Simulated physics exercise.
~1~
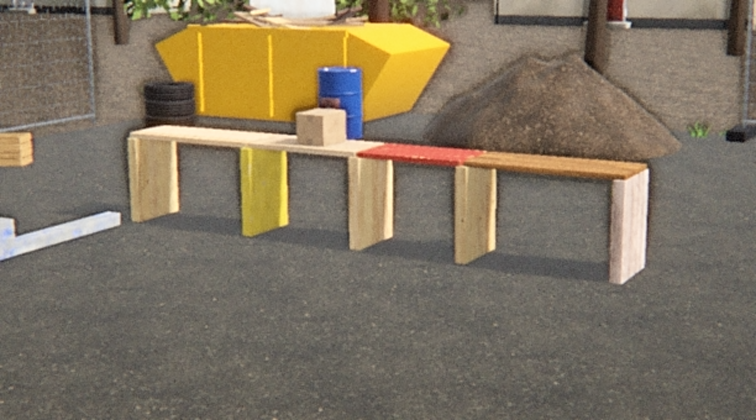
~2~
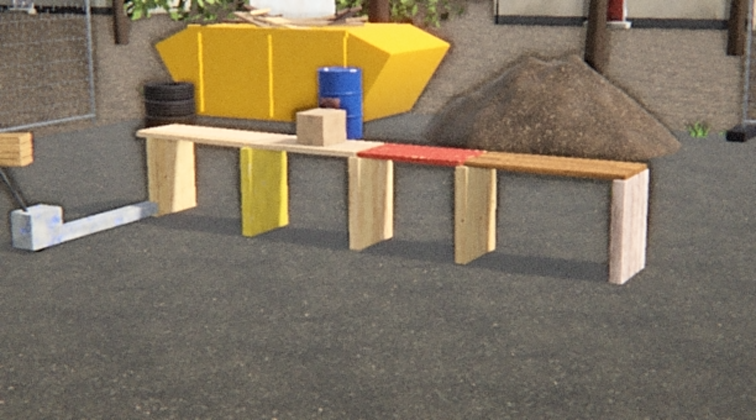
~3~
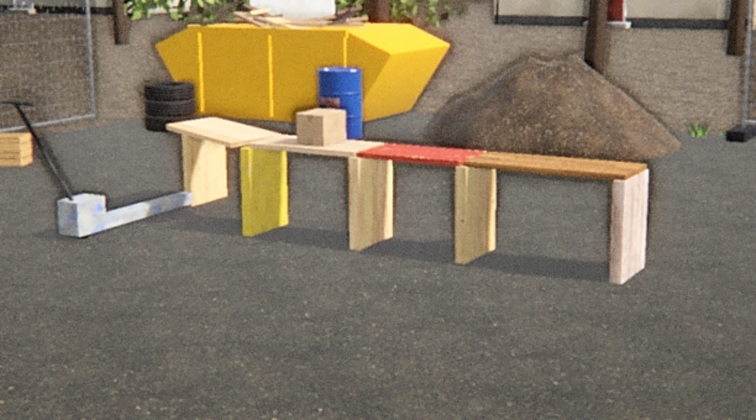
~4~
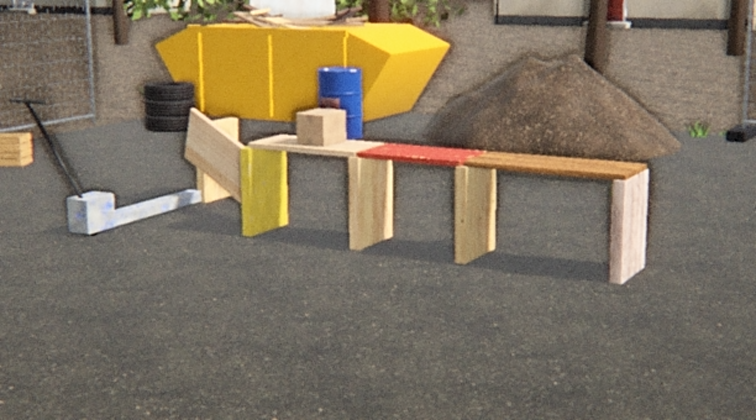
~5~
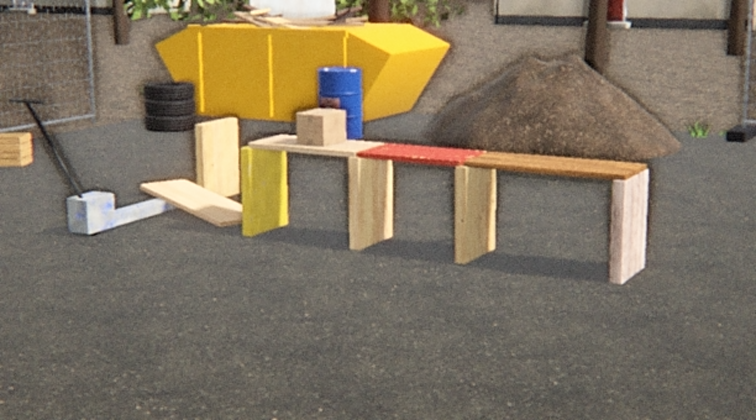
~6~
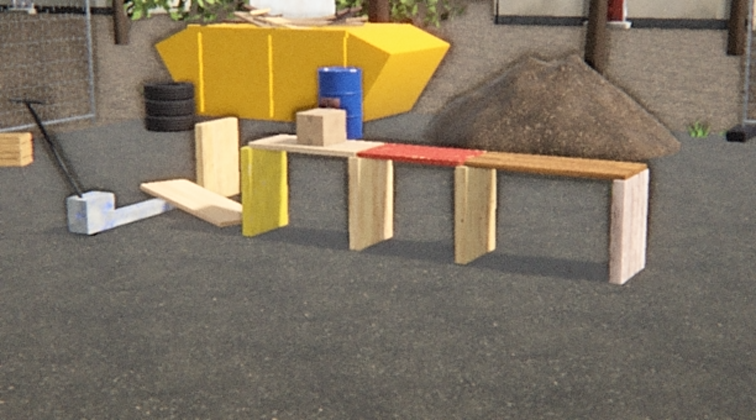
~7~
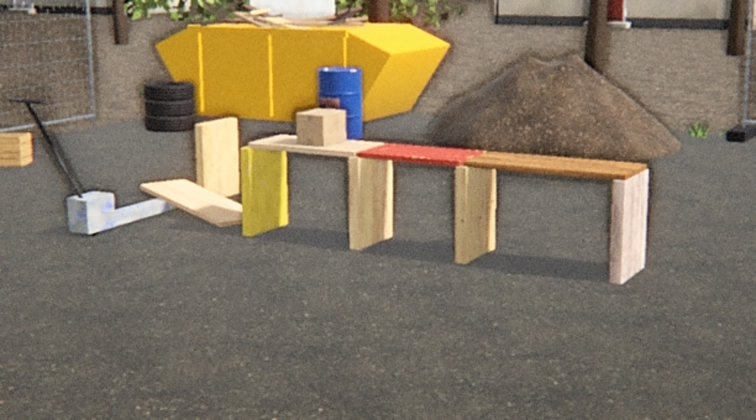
On a gravelly yard in front of a yellow skip and a heap of dirt, a row of upright timber slabs carries boards end to end, one upright yellow and one board red, with a small carton on top. A low jack slides in from the left and meets the foot of the leftmost upright. It pushes that upright to the right, and the end board shifts with it, then tips steeply and drops to the ground. The jack stops, the pushed upright still stands, and the rest of the row, carton included, stays in place.
